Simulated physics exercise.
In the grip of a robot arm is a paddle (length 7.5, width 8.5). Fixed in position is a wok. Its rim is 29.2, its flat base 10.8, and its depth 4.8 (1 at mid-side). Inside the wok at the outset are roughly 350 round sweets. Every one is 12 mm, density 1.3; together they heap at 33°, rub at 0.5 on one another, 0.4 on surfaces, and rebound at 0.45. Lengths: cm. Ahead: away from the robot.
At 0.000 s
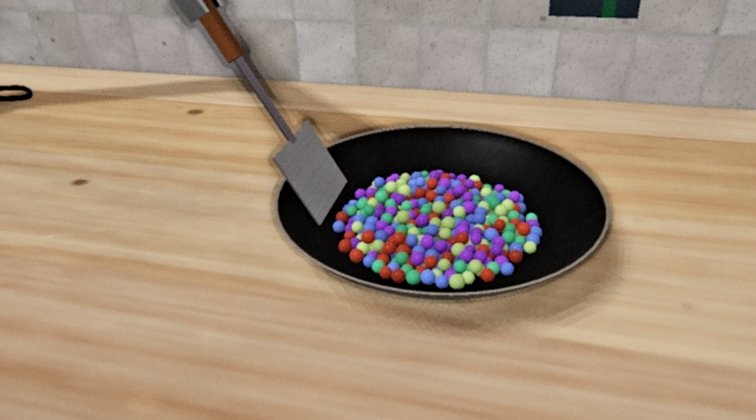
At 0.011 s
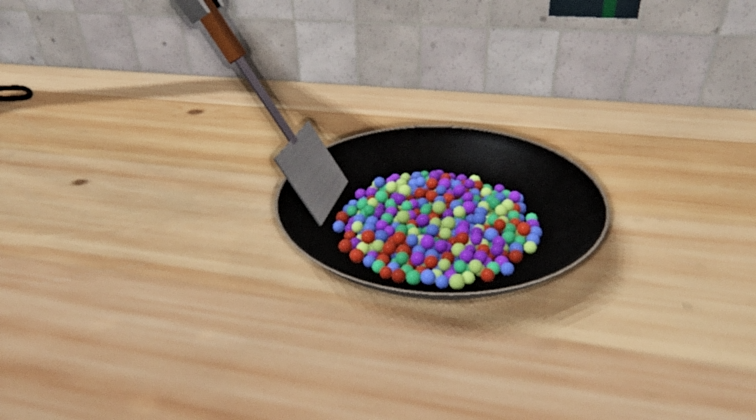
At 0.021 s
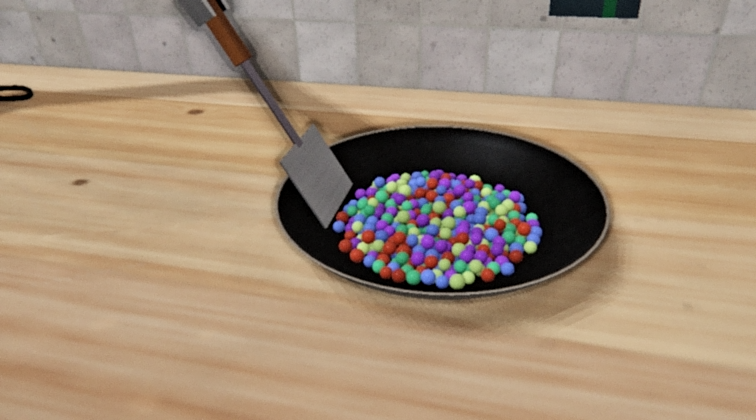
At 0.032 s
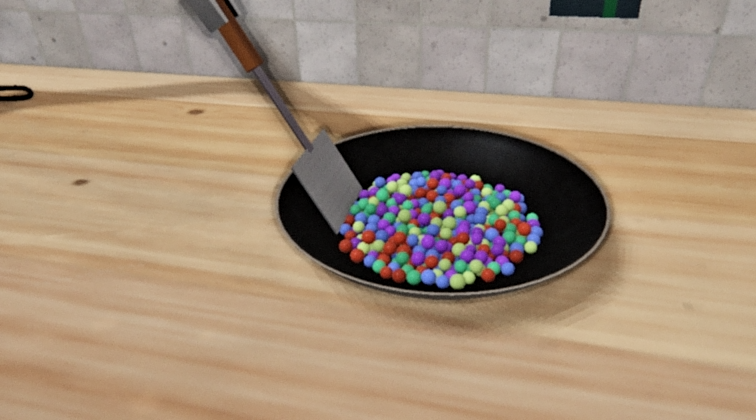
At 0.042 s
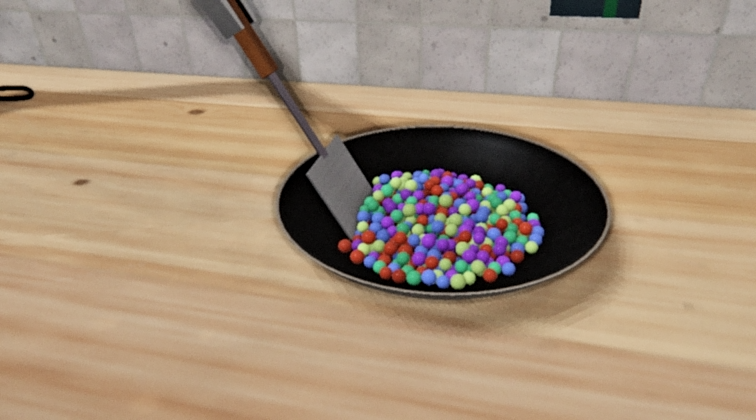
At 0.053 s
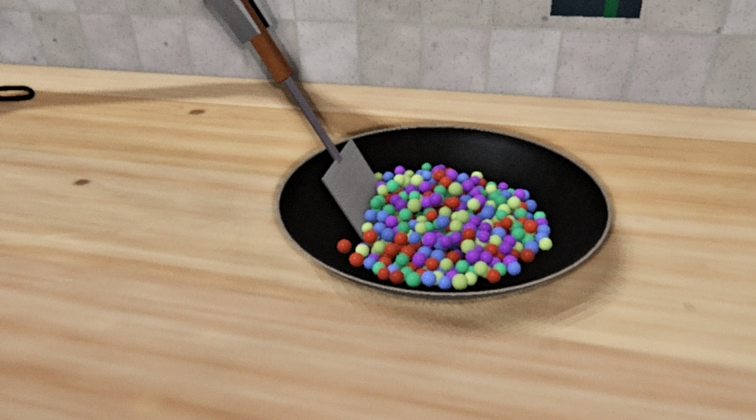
Metal spatula sliding right through a black pan on a wooden counter, pushing into the left side of small multicoloured balls.
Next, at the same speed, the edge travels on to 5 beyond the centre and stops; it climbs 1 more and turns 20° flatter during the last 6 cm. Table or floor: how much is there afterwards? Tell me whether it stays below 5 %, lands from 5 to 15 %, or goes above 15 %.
It lands from 5 to 15 %.
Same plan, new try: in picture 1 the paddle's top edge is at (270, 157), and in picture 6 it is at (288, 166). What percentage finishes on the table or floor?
Near 0 in a hundred.
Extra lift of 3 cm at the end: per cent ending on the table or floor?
It comes to near 10 percent.
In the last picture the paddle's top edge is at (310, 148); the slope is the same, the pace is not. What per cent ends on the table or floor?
Share: Roughly 0 %.
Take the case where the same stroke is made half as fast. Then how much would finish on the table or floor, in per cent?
Estimated share: Some 0 %.
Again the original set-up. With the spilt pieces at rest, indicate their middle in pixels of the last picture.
At about (684, 269) in the last picture.
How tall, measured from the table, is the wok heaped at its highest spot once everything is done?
About 5.5 centimetres.
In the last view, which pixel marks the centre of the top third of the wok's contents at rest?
About (545, 214).
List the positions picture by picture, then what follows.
The first picture shows paddle top edge at (291, 138), sloping 60°; upper third of the load around (435, 213), from x 340 to 535, top at y 175; 353 in the wok.
The second picture shows paddle top edge at (292, 139), sloping 60°; upper third of the load around (435, 213), from x 340 to 535, top at y 175.
The third picture shows paddle top edge at (297, 142), sloping 60°; upper third of the load around (435, 213), from x 340 to 535, top at y 175.
The fourth picture shows paddle top edge at (308, 147), sloping 60°; upper third of the load around (433, 213), from x 345 to 535, top at y 175.
The fifth picture shows paddle top edge at (323, 153), sloping 60°; upper third of the load around (430, 209), from x 345 to 535, top at y 175.
The sixth picture shows paddle top edge at (337, 158), sloping 60°; upper third of the load around (439, 204), from x 345 to 545, top at y 170; 353 in the wok.
By 0.08 s, sloping 60°, highest piece 7 above the table; 353 in the wok.
By 0.10 s, sloping 54°, highest piece 9 above the table; 353 in the wok.
By 0.32 s, sloping 40°, highest piece 6 above the table; 328 in the wok, 23 on the table or floor, 2 on the blade or in flight.
By 1.37 s, sloping 40°, highest piece 5 above the table; 327 in the wok, 26 on the table or floor.
Final count, 327 in the wok, 26 on the table or floor. That is 7 % on the table or floor.
